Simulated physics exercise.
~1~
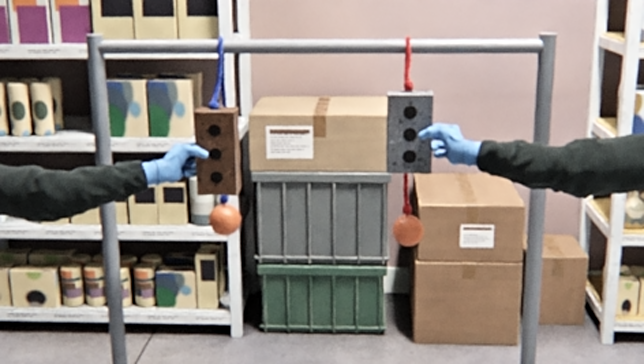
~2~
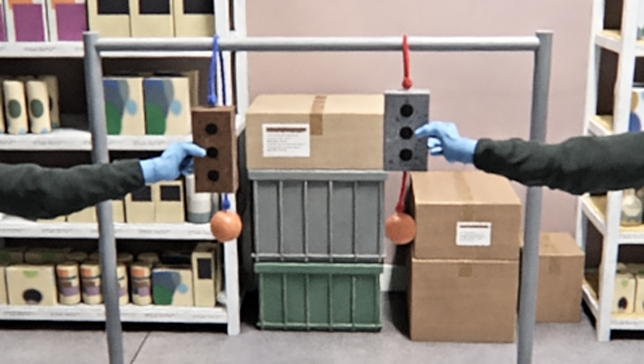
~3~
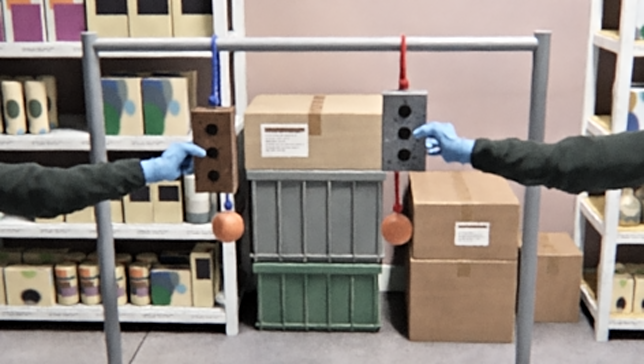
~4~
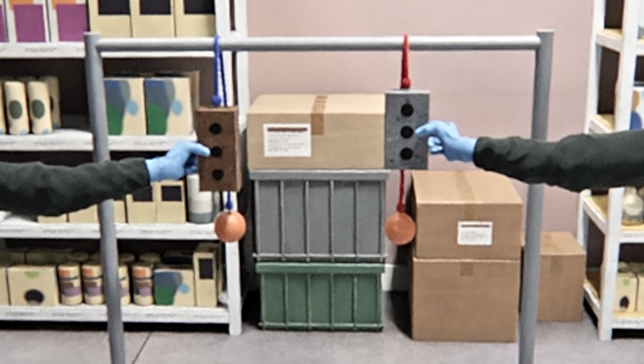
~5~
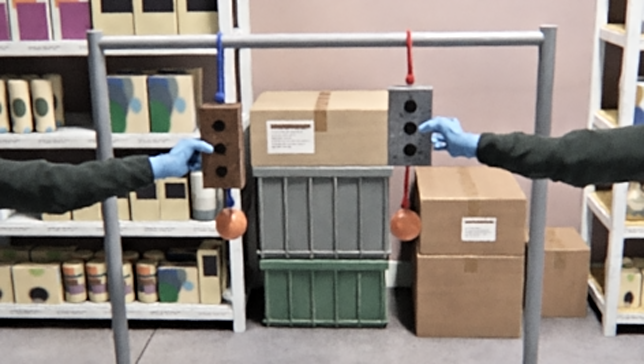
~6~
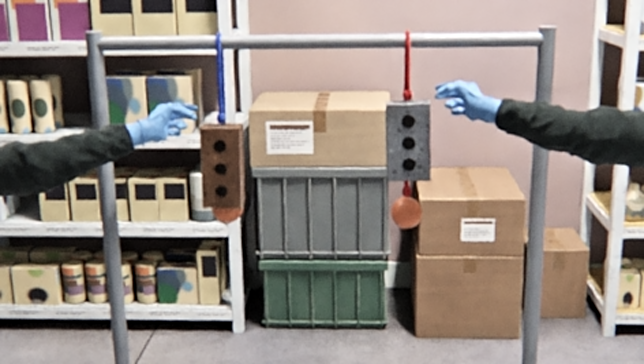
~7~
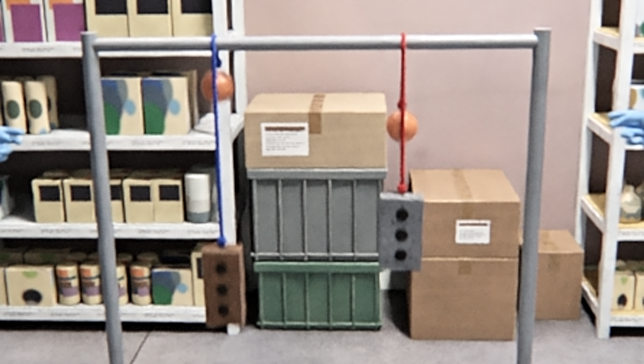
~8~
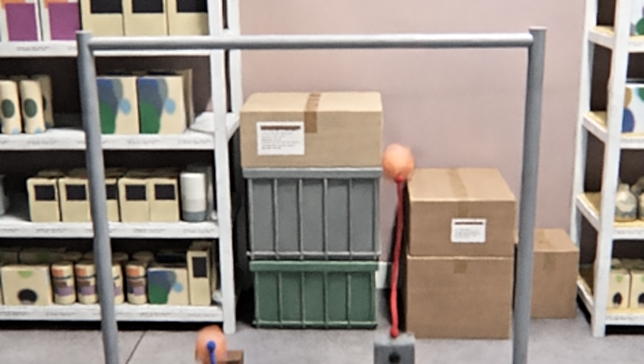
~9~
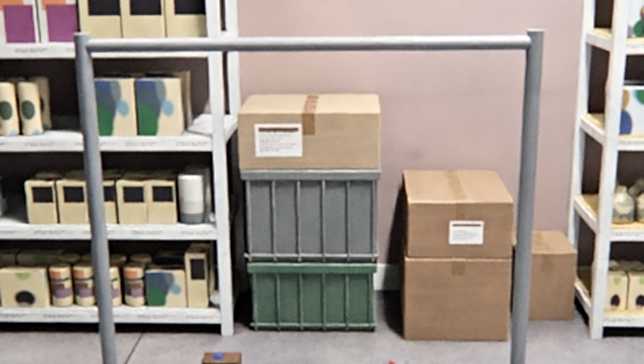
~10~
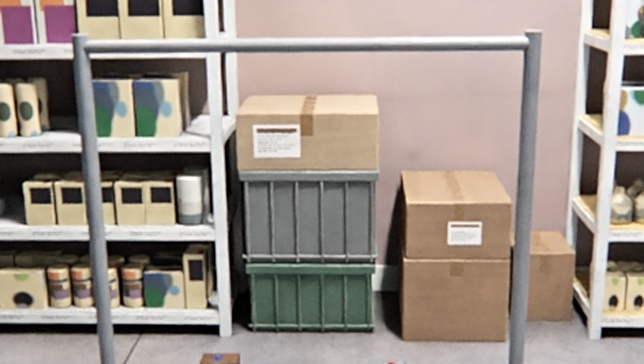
A brown brick and a gray paver, roped over a rail to small orange balls, dropped when two gloved hands let go. The balls shot upward, both ropes came off the rail, and the brick ended low at the bottom edge, the rail bare.
